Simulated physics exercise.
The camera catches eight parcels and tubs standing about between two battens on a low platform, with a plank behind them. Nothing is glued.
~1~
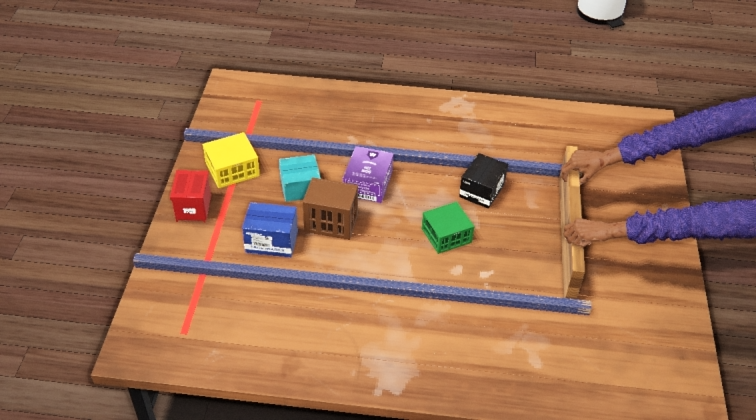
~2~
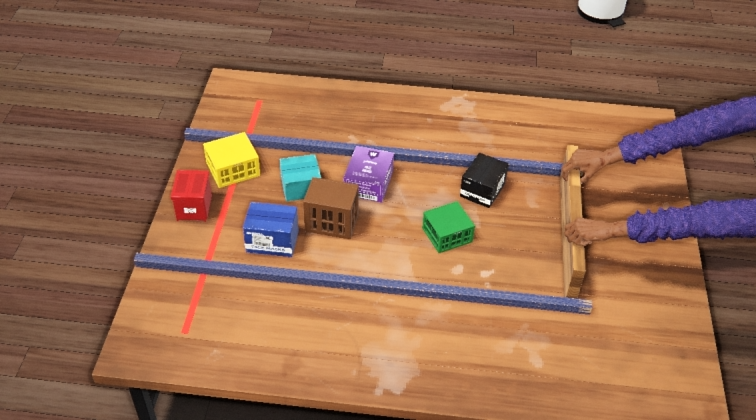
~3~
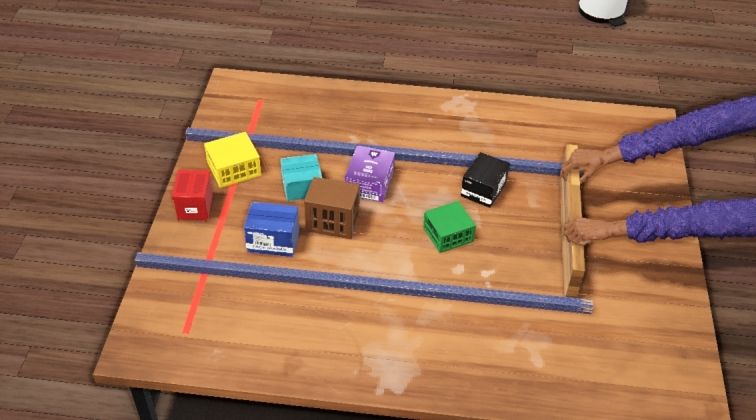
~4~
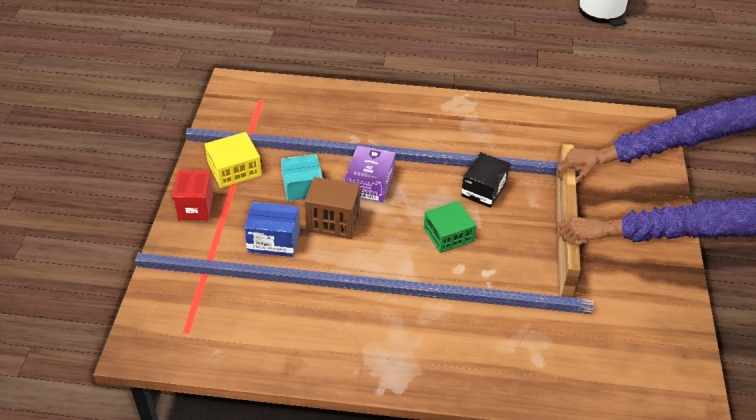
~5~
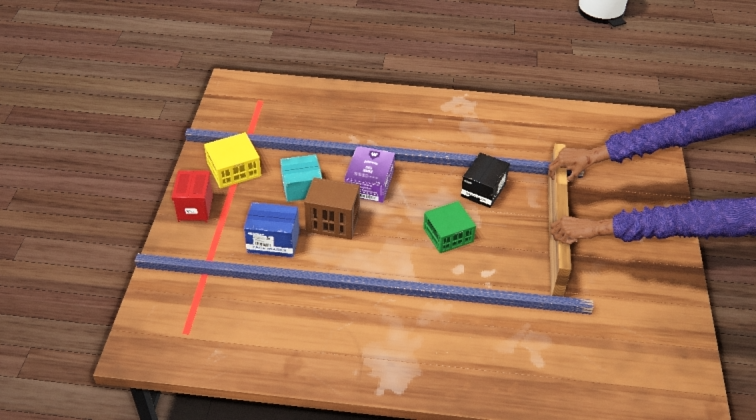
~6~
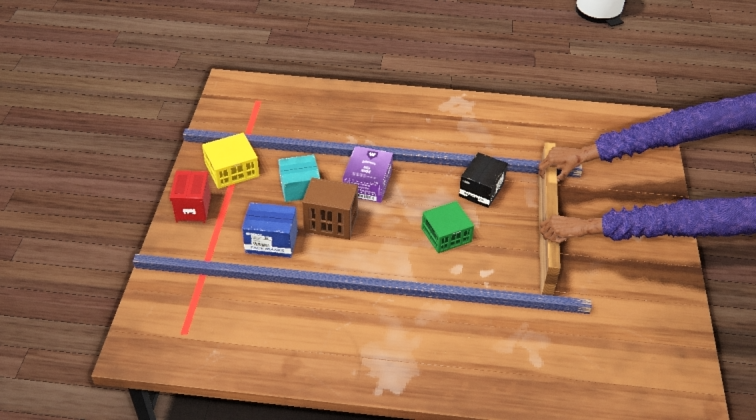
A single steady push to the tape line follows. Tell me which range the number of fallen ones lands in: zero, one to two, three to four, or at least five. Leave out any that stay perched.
I expect three or four to end up below.
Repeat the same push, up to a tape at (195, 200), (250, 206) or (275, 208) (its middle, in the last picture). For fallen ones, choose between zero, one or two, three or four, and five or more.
Result per tape, in order - 5 or more / either three or four / just one or two.
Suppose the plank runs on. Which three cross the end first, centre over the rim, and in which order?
You'd see the yellow crate first, then the red tote, then the turquoise box.
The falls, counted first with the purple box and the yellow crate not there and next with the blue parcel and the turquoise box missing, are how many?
Going first to second: 1 and 2.
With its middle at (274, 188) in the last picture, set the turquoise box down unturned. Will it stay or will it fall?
It is lost.
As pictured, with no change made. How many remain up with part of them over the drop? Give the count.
Things overhanging at the end: 2.
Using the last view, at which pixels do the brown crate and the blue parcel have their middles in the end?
Brown crate at about (161, 192), blue parcel at about (192, 235).
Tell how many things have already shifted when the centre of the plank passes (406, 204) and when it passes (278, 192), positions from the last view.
Counting first: 3, next 8.
Early on, none off yet; red tote at rest near (191, 197); yellow crate at rest near (231, 161); blue parcel at rest near (271, 230).
A while later, none off yet; red tote at rest near (191, 197); yellow crate at rest near (231, 161); blue parcel travelled a little near (252, 232).
Further along, none off yet; red tote travelled a little near (185, 195); yellow crate travelled about its own width near (171, 147); blue parcel travelled about its own width near (217, 234).
Finally, the number that fall off is three or four; lost, turquoise box, yellow crate and red tote.
